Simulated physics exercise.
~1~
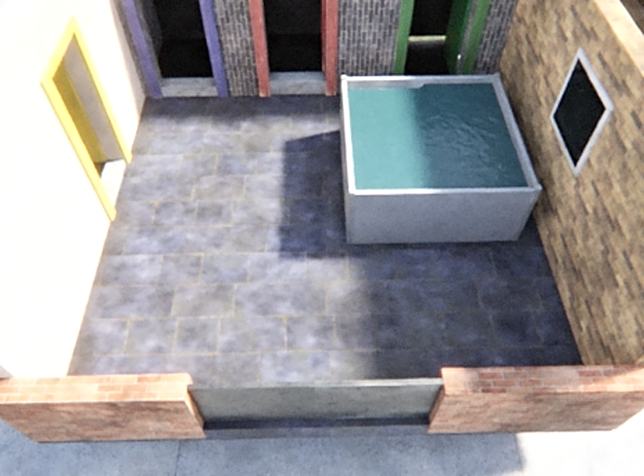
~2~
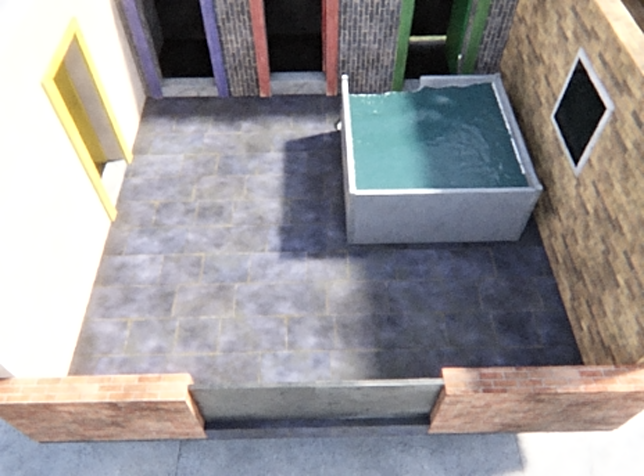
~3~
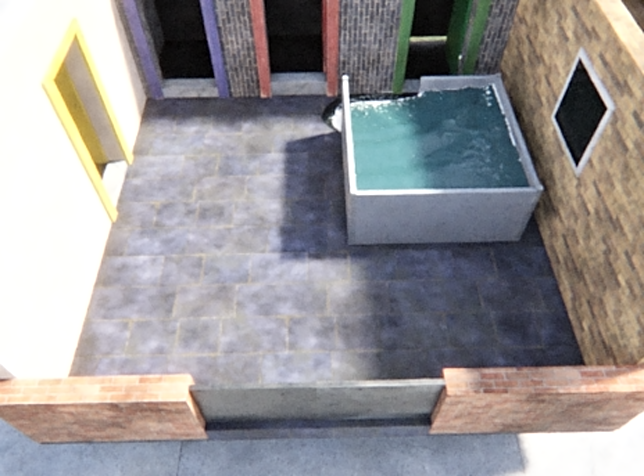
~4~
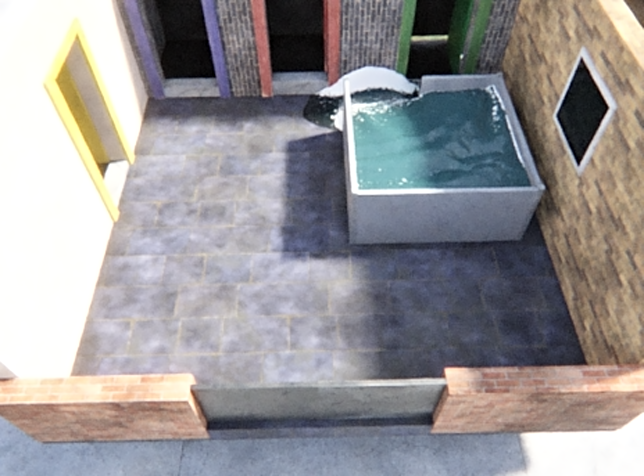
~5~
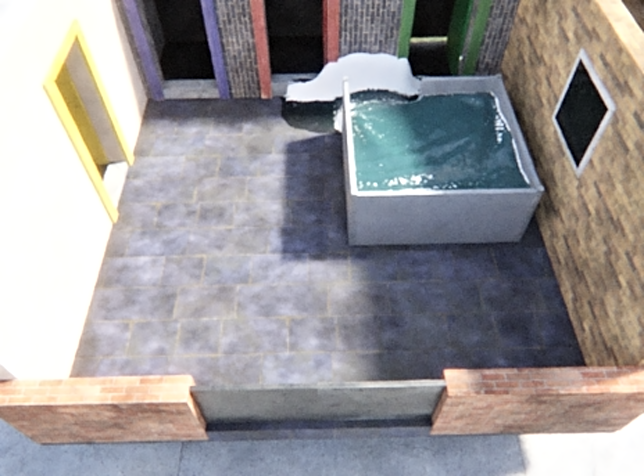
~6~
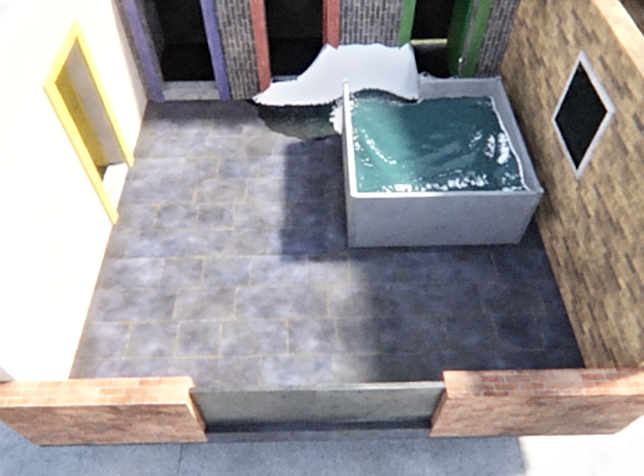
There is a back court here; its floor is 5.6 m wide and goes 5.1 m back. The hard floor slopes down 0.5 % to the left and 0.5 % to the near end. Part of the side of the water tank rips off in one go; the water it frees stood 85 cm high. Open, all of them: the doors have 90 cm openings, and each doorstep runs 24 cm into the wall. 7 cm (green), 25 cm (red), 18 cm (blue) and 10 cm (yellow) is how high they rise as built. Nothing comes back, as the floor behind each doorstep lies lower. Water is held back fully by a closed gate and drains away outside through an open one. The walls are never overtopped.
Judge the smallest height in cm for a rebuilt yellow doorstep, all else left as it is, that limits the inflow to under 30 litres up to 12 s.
Roughly 15 cm at the least.
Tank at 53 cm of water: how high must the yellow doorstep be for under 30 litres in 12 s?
About 8.5 centimetres.
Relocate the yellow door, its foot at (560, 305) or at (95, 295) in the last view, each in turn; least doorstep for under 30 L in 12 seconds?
Minimums: About 11.5 cm and 8.5 cm.
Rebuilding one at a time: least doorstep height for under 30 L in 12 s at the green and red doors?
Roughly 29 cm for the green door and roughly 27 cm for the red door.
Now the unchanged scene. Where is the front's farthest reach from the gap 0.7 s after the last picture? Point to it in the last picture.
Close to pixel (148, 102).
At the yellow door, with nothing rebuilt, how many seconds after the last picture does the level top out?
Crest at t of about 1.8 s.
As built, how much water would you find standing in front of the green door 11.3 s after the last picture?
Lab note: Depth approx. 10.5 cm.
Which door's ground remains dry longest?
I'd say the yellow one.
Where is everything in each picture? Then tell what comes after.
In the first frame, the water tank at (431, 134) is whole and still, 85 cm deep; the yellow door at (95, 132) is dry.
In the second frame, water pours out on the far side and has run 0.3 m, to a hidden place; about 10 cm deep outside, 85 cm at the back.
In the third frame, water pours out on the far side and has run 0.9 m, to a hidden place; about 13 cm deep outside, 85 cm at the back.
In the fourth frame, water pours out on the far side and has run 1.1 m, to a hidden place; about 17 cm deep outside, 85 cm at the back.
In the fifth frame, water pours out on the far side and has run 1.3 m, to (285, 98); about 11 cm deep outside, 79 cm at the back.
In the sixth frame, the front is at (252, 100), 1.7 m from the gap on the far side; 2.7 m2 of floor is wet, 72 cm left at the back; the yellow door at (97, 136), 3.8 m from the gap, is still 2.6 m from the nearest water.
Then, 0.7 s after the last picture water covers 25 % of the floor, deepest (66 cm) near (371, 98); it has not reached the yellow door.
Then, 2.3 s after the last picture water covers 55 % of the floor, deepest (38 cm) near (371, 105); 19 cm at the yellow door, 39 litres in over its 10 cm doorstep.
Then, 11.3 s after the last picture water covers 100 % of the floor, deepest (18 cm) near (597, 401); 11 cm at the yellow door, 93 litres in over its 10 cm doorstep.
At the yellow door as built, the water peaked near 21 cm, 1.7 s after the last picture.
Run again over the same 12 s with other heights there, 56 litres in over 12.5 cm, 21 litres over 16.5 cm. The limit of 30 litres is kept from about 15 cm up.
